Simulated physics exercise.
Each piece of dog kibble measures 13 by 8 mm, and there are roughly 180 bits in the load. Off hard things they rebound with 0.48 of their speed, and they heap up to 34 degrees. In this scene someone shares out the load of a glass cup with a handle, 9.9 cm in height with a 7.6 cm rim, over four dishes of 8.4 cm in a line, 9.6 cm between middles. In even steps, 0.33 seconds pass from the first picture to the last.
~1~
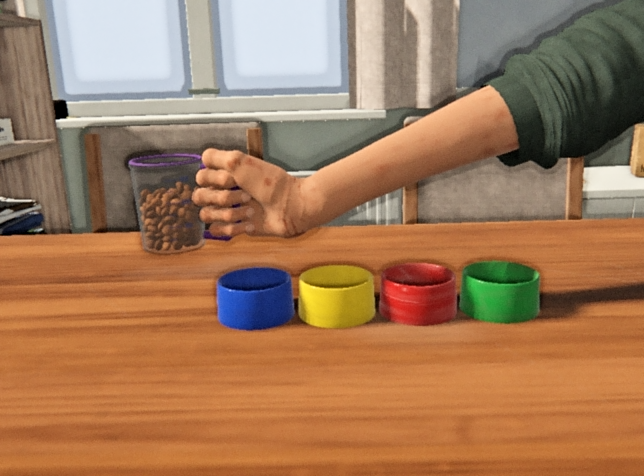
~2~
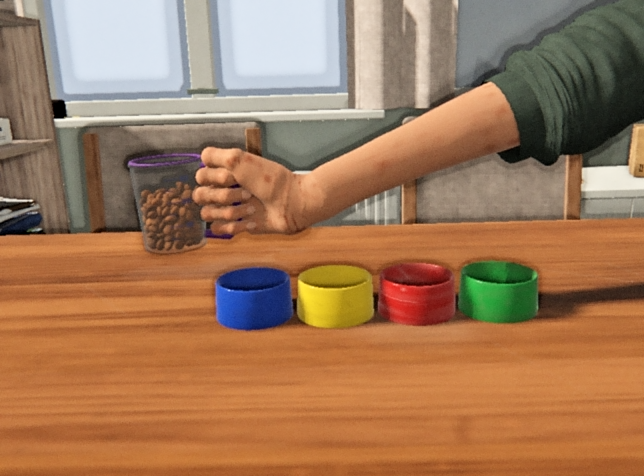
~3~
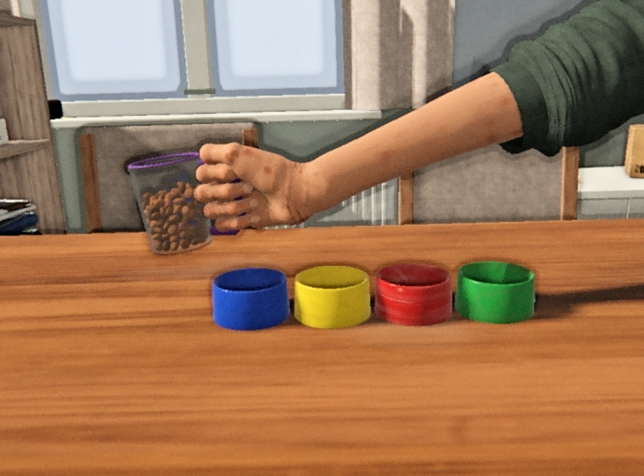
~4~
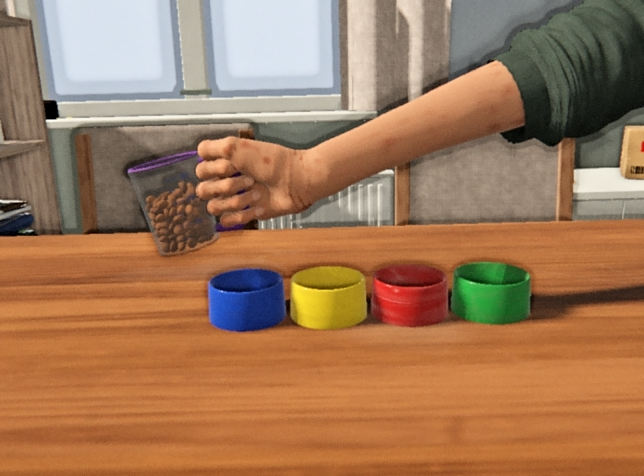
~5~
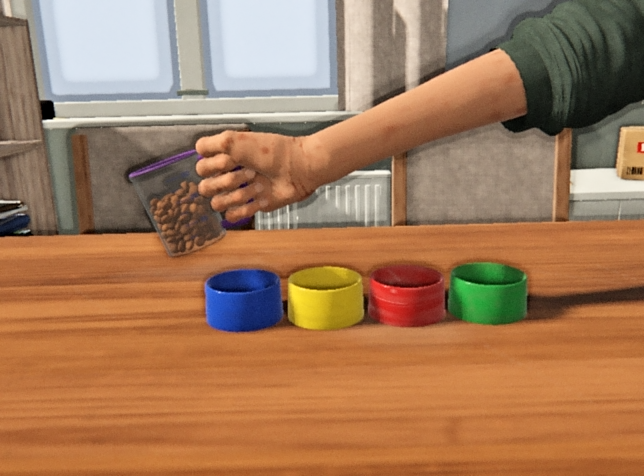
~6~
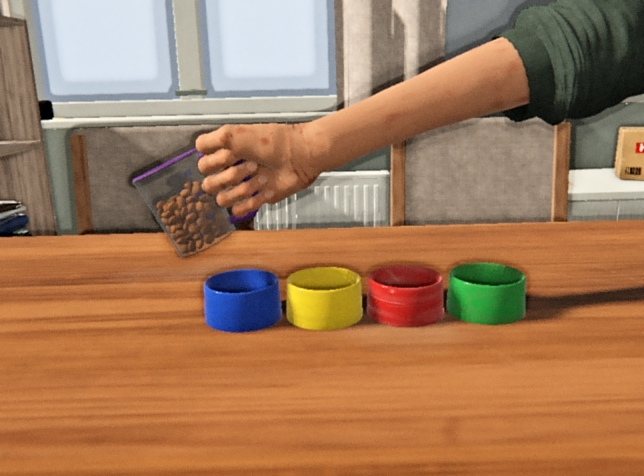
A hand slowly tilts a clear container of brown pieces behind four colourful dishes.
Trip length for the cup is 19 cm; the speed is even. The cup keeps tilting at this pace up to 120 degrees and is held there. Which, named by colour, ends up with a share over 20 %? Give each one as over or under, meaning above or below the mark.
Red dish: Under, blue dish: Over, green dish: Under, yellow dish: Under, counter: Over.
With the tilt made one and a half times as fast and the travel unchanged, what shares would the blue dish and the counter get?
Then the blue dish would get 90 and the counter 10.
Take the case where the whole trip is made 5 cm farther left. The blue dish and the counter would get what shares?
The blue one would get 100 and the counter 0.
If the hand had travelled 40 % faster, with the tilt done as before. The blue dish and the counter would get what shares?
Shares: Blue 50, counter 40.
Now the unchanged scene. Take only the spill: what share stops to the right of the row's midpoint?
Roughly 0 %.
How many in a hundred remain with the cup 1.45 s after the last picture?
Around 15 in a hundred.
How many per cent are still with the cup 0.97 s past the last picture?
Close to 90 % of the load.
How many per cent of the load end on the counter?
Estimate: Close to 30 %.
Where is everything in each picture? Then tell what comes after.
Cup at (171, 204), tilt 0 degrees, lip at (132, 161), moved 0.0 cm; middle of the pieces at (170, 216); blue dish at (254, 279); yellow dish at (336, 277); red dish at (418, 275); green dish at (500, 273), in the first frame.
Cup at (171, 203), tilt 2 degrees, lip at (132, 162), moved 0.2 cm; middle of the pieces at (171, 216), in the second frame.
Cup at (174, 204), tilt 6 degrees, lip at (131, 166), moved 0.9 cm; middle of the pieces at (175, 216), in the third frame.
Cup at (177, 204), tilt 12 degrees, lip at (131, 170), moved 1.7 cm; middle of the pieces at (179, 216), in the fourth frame.
Cup at (181, 204), tilt 18 degrees, lip at (132, 175), moved 2.5 cm; middle of the pieces at (185, 217), in the fifth frame.
Cup at (187, 204), tilt 24 degrees, lip at (136, 180), moved 3.4 cm; middle of the pieces at (192, 216); blue dish at (242, 281); yellow dish at (324, 279); red dish at (405, 277); green dish at (487, 275), in the sixth frame.
Then, 0.58 s after the last picture, tilt 76 degrees; cup holds 100 %.
Then, 0.97 s after the last picture, tilt 111 degrees; cup holds 90 %, blue 10 %.
Then, 1.45 s after the last picture, tilt 120 degrees; cup holds 15 %, blue 45 %, yellow 15 %.
In the end, red 0 %, blue 55 %, green 0 %, yellow 10 %, counter 30 %.
